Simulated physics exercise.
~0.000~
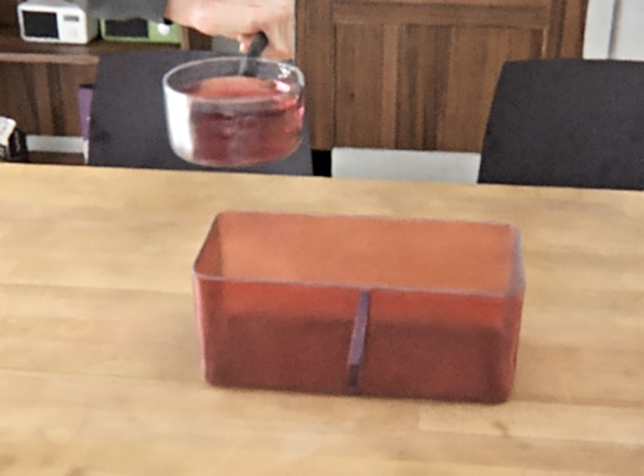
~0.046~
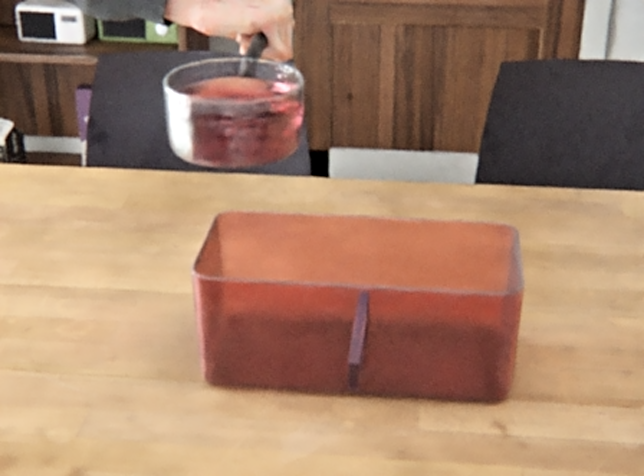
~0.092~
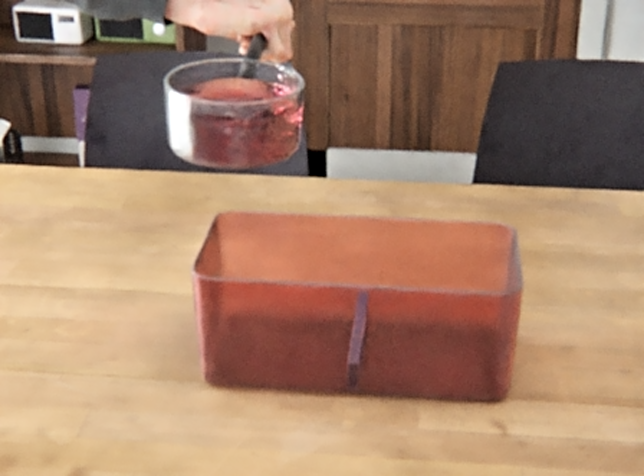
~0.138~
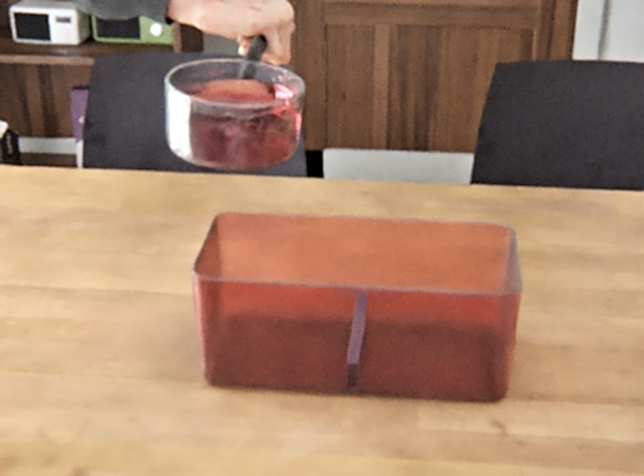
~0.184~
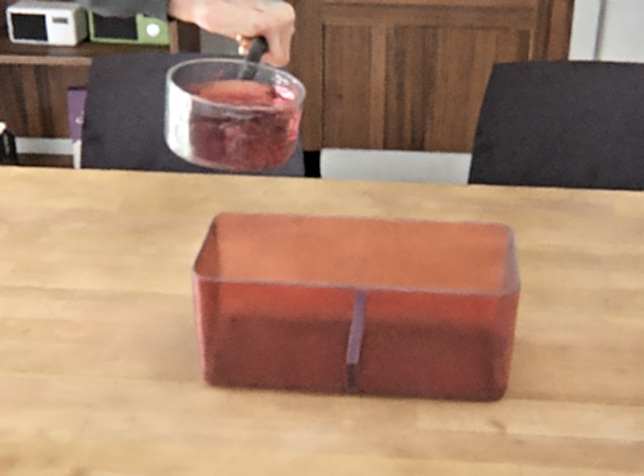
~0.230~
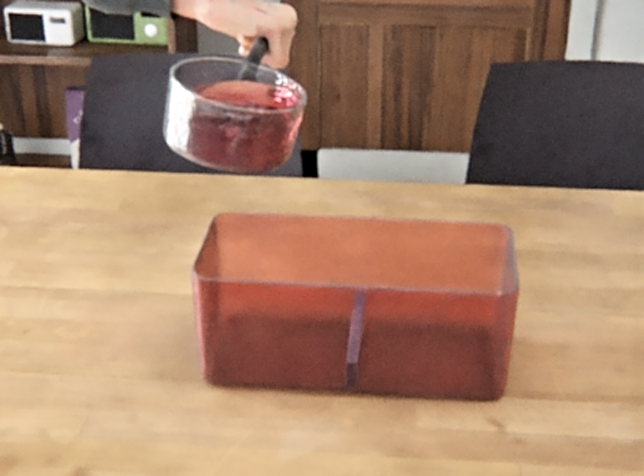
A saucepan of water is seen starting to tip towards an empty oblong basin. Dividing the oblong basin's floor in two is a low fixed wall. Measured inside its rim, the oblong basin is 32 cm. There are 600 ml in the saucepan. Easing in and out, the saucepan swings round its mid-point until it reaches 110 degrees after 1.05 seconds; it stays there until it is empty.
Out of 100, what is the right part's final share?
About 58 out of 100.
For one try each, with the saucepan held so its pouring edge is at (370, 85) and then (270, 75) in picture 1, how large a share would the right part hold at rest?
90 in a hundred, followed by 20 in a hundred.
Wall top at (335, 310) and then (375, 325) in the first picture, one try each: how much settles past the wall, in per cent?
Respectively close to 75 and 40 %.
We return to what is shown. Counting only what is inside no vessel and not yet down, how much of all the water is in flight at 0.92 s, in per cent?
Around 10 percent of the liquid.
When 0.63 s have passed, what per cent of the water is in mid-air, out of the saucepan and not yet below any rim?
Some 36 per cent.
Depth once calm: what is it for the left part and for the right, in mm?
12 mm left, 16 mm right.
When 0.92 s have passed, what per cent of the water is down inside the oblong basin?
Close to 84 in a hundred.
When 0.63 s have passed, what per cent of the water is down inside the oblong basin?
Near 12 in a hundred.
By 0.63 s the tilt is 71° and 53 per cent is still to pour, 3 is left of the wall and 8 right of it.
By 0.92 s the tilt is 106° and 7 per cent is still to pour, 28 is left of the wall and 56 right of it.
By 1.22 s the tilt is 110° and 0 per cent is still to pour, 42 is left of the wall and 57 right of it.
By 1.55 s the tilt is 110° and 0 per cent is still to pour, 42 is left of the wall and 57 right of it.
At rest 42 per cent lies left of the wall, 58 right of it and 0 outside.
